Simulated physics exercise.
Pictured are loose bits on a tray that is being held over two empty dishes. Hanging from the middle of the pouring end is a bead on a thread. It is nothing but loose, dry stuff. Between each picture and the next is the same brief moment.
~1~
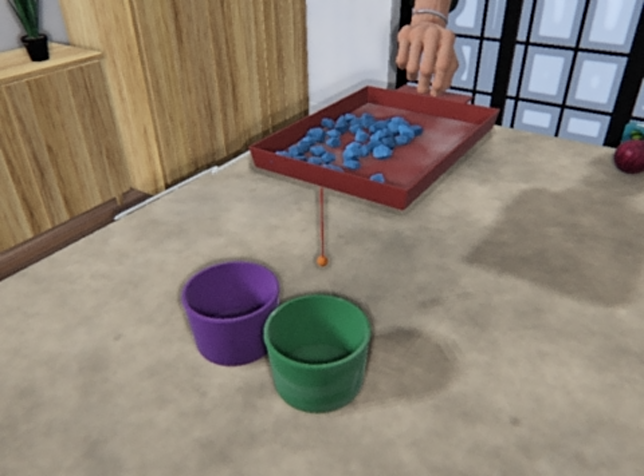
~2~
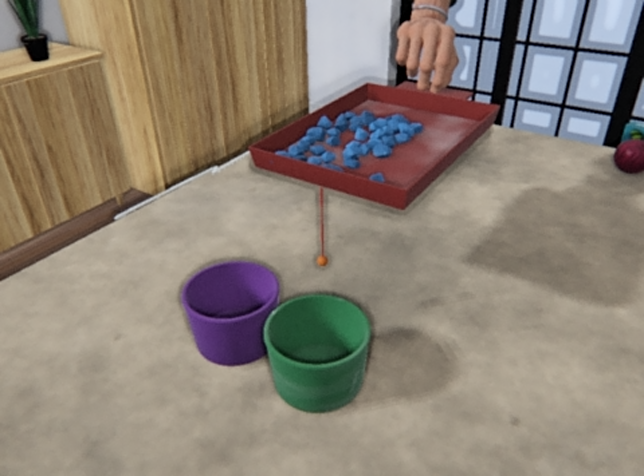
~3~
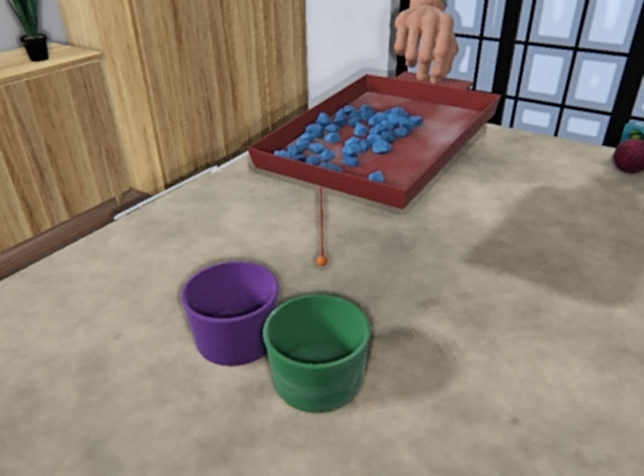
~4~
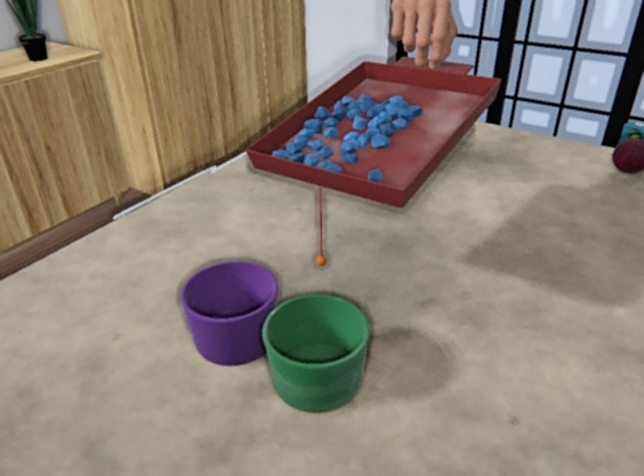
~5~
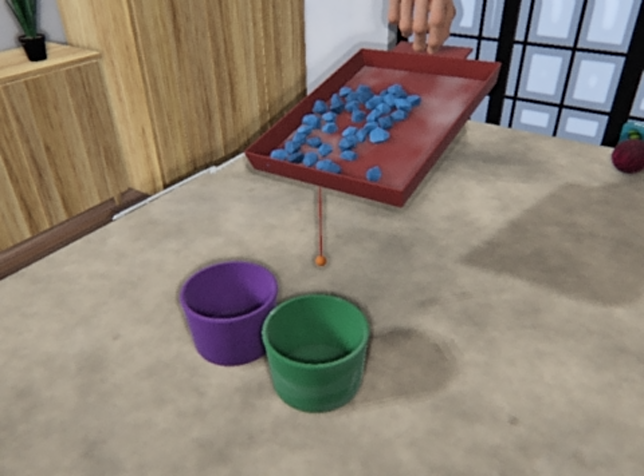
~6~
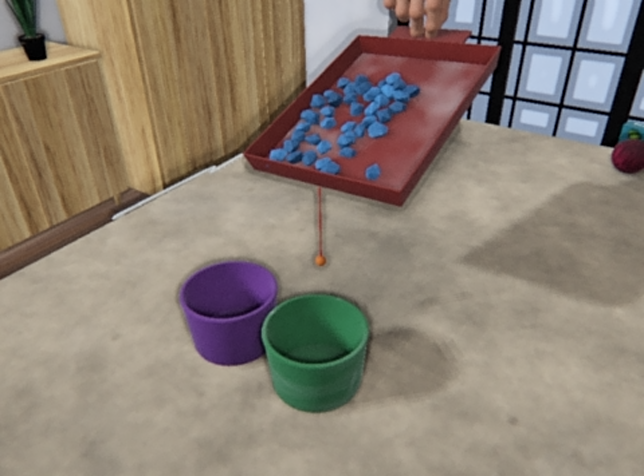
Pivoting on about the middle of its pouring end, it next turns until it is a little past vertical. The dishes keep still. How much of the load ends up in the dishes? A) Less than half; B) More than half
B.
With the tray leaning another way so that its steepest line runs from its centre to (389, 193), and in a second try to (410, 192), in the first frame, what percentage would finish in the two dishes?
10 and 0 per cent, in that order.
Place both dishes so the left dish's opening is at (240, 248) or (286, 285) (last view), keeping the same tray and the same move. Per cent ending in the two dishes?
In order: 50 percent and 60 percent.
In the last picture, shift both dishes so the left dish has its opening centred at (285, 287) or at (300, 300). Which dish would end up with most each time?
In the first try it's the leftmost dish, and in the second it's the leftmost dish.
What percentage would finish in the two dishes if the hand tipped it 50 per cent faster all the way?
Estimate: Some 70%.
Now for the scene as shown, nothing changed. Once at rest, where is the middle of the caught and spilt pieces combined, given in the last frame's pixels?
Around (249, 333), give or take.
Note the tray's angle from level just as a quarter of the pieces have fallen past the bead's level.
I'd say it is tilted about 95°.
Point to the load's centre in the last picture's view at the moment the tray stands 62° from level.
Near the pixel (299, 147).
Just after the last frame, tray tipped steeply; every one on the tray.
A moment on, tray tipped past a quarter turn; roughly a third on the tray; about a tenth in the right dish; roughly a third in the left dish; just a few outside both; roughly a quarter in the air.
Further on, tray tipped past a quarter turn; roughly a quarter in the right dish; roughly two thirds in the left dish; roughly a quarter outside both.
When it is over, tray tipped past a quarter turn; roughly a quarter in the right dish; roughly two thirds in the left dish; roughly a quarter outside both.
